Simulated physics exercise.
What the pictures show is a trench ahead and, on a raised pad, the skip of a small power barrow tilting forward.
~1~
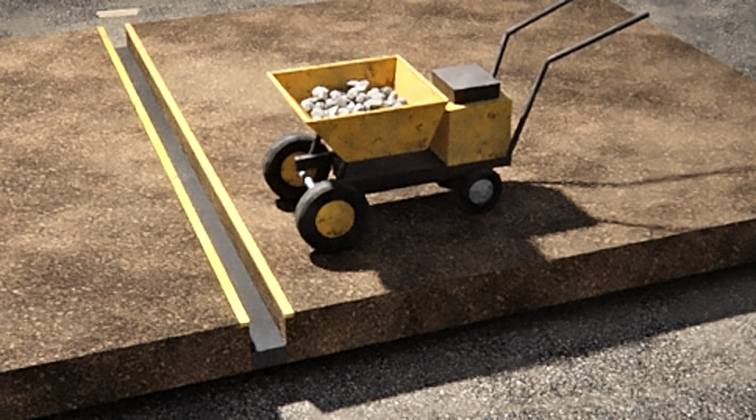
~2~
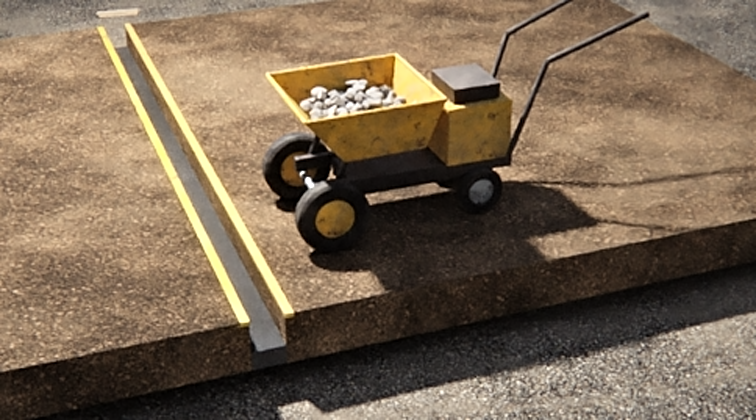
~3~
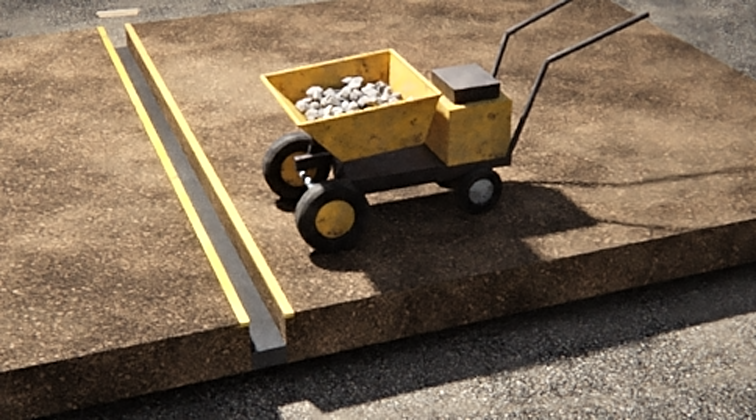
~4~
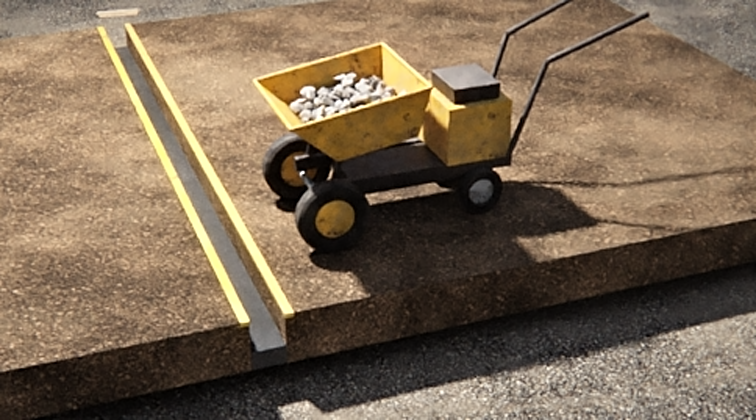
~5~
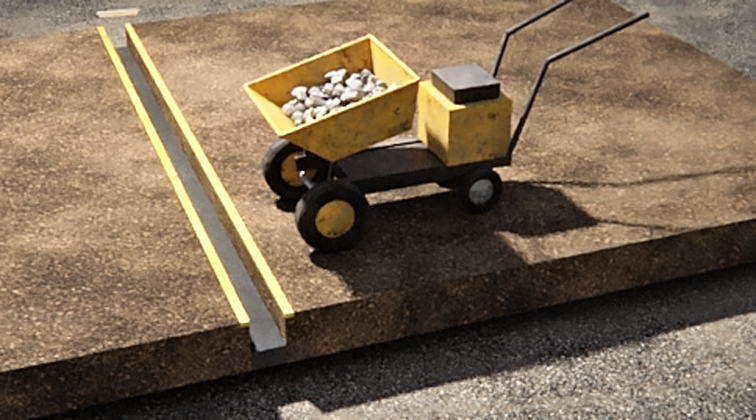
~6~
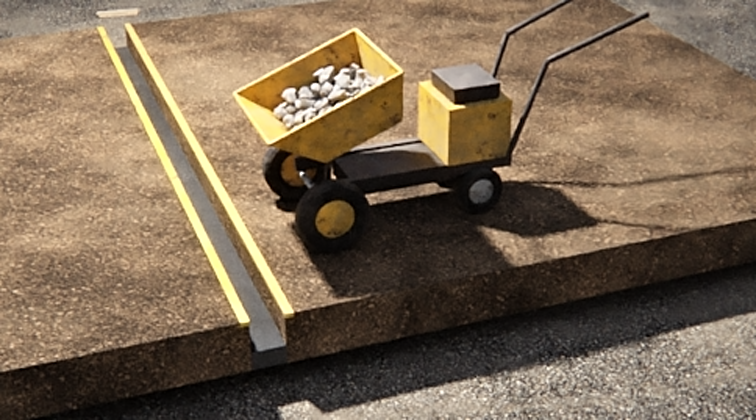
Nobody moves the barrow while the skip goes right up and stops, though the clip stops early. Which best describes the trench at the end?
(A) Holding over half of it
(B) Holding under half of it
(B) Holding under half of it.
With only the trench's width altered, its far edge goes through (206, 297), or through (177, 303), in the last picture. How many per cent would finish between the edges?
For the first it's 60 per cent, for the second 100 per cent.
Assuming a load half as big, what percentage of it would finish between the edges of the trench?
10 %, near enough.
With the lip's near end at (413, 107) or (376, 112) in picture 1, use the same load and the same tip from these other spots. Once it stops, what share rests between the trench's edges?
About 20 per cent, then about 60 per cent.
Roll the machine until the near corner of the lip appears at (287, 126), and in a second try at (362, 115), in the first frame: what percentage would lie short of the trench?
The first gives close to 0 per cent and the second 20 per cent.
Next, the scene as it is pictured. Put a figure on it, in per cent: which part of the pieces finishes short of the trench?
That share is about 0 percent.
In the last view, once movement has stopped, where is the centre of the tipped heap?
Roughly pixel (176, 241).
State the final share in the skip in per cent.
Share in the skip: Around 0 %.
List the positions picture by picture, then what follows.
In the first frame, lip of the skip at (308, 123), level; top of the load at (360, 110), broken stones; first edge of the trench at (273, 284); far edge at (231, 293), the trench under half as wide as the skip, and about as deep as wide.
In the second frame, lip of the skip at (306, 123), tipped barely; top of the load at (358, 109).
In the third frame, lip of the skip at (300, 126), tipped barely; top of the load at (364, 103).
In the fourth frame, lip of the skip at (292, 130), tipped a little; top of the load at (376, 98).
In the fifth frame, lip of the skip at (281, 136), tipped clearly; top of the load at (367, 93).
In the sixth frame, lip of the skip at (270, 145), tipped clearly; top of the load at (365, 87); first edge of the trench at (273, 284); far edge at (231, 293).
Soon, skip tipped steeply; all in the skip.
A while on, skip tipped right over; most in the skip; a small part beyond it; a stray few falling.
Towards the end, skip tipped right over; a small part in the skip; a small part in or heaped over the trench; most beyond it.
Finally, skip tipped right over; a stray few in the skip; a small part in or heaped over the trench; most beyond it.
